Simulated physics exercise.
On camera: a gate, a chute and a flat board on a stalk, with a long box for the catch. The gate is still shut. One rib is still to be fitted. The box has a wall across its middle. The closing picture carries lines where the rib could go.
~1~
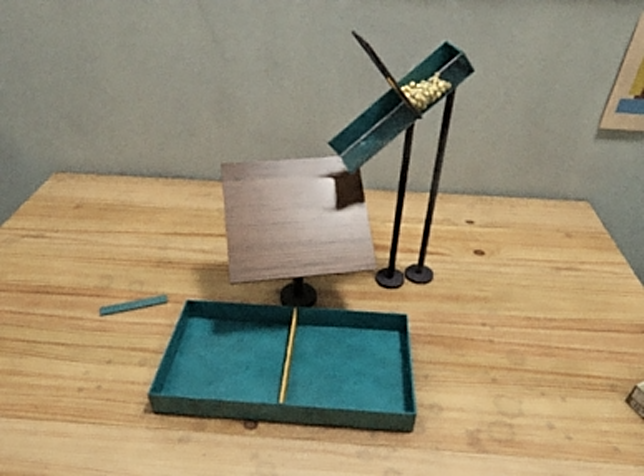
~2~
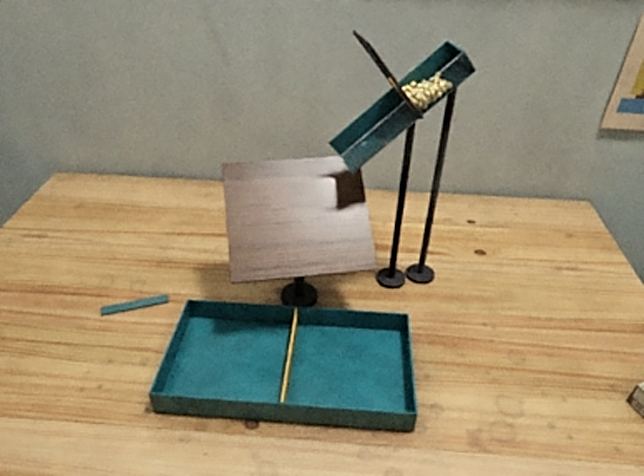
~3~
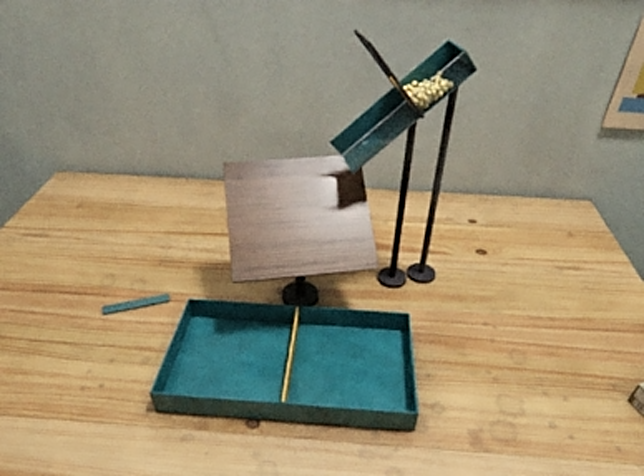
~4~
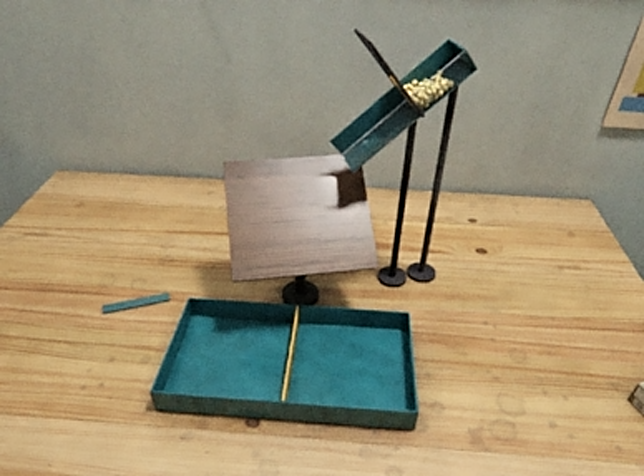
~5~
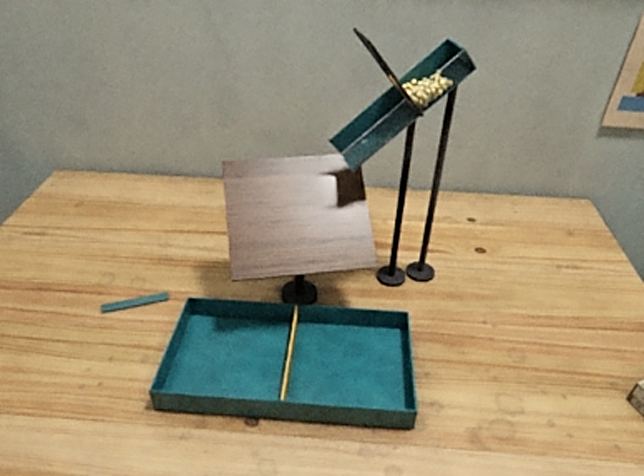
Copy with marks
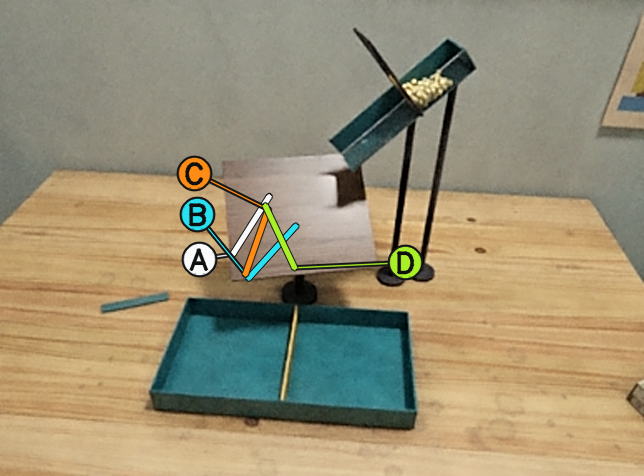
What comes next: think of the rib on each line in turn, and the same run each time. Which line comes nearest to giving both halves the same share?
Go for B.
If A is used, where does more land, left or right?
Left.
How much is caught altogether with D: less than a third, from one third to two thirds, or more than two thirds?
More than two thirds.
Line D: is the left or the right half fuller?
Right.
On the marked copy, line A from (269, 196) to (232, 254); line B from (295, 226) to (248, 278); line C from (268, 209) to (245, 274); line D from (265, 205) to (294, 267).
With A, of what is caught, most in the left half, a small part in the right.
With B, of what is caught, about two thirds in the left half, about a third in the right.
With C, of what is caught, most in the left half, a small part in the right.
With D, of what is caught, a stray few in the left half, nearly all in the right.
